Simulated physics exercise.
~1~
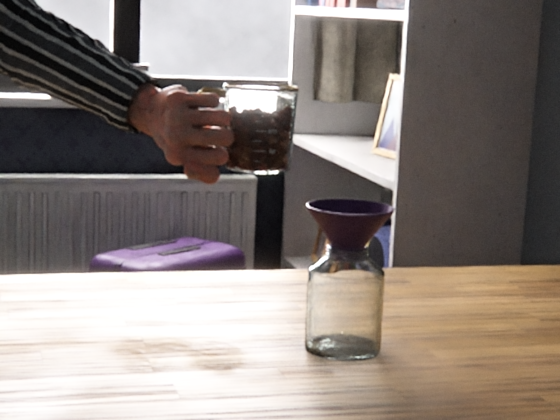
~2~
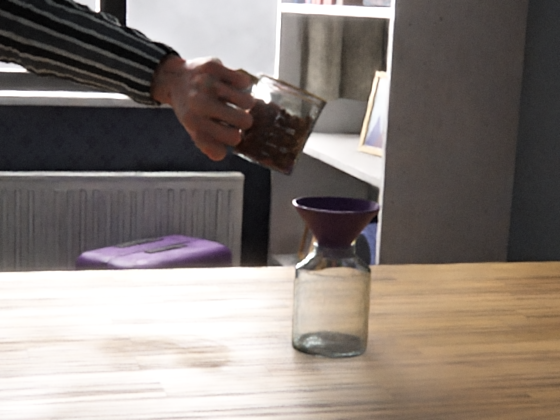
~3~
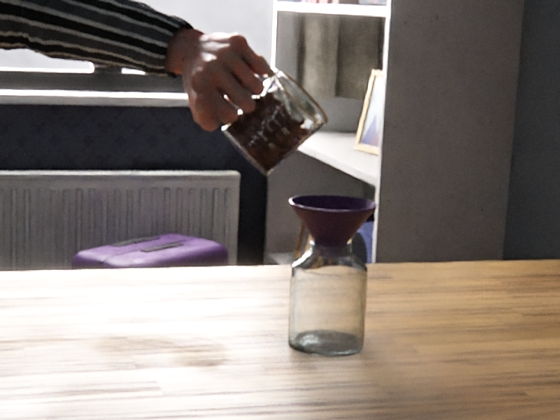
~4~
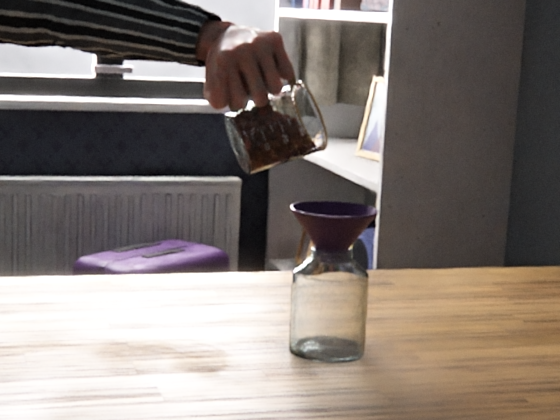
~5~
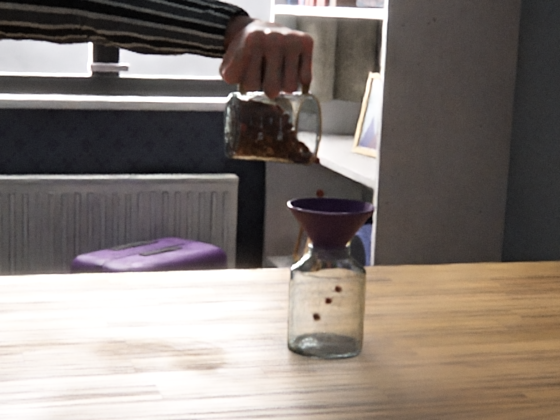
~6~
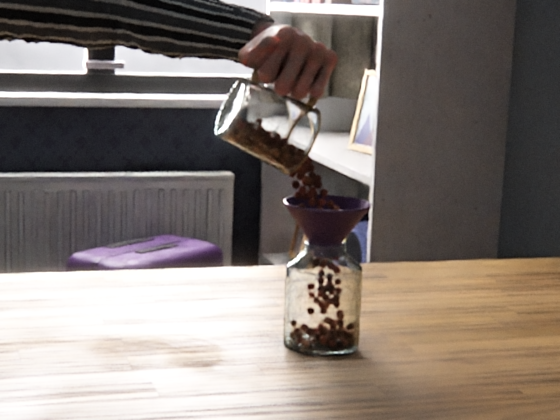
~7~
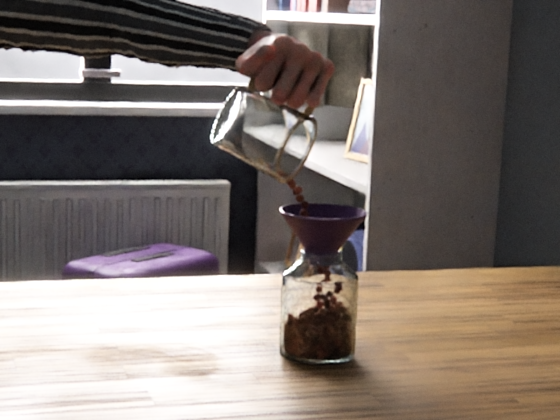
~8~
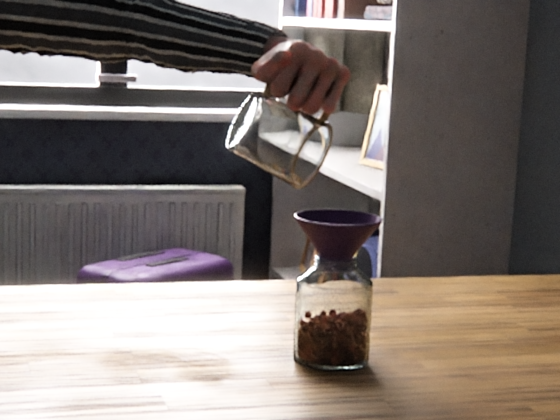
A hand in a striped sleeve tipped a clear glass cup of small brown pellets over a purple funnel on a glass jar, and they trickled, then poured through until the cup was empty and all lay heaped in the jar.
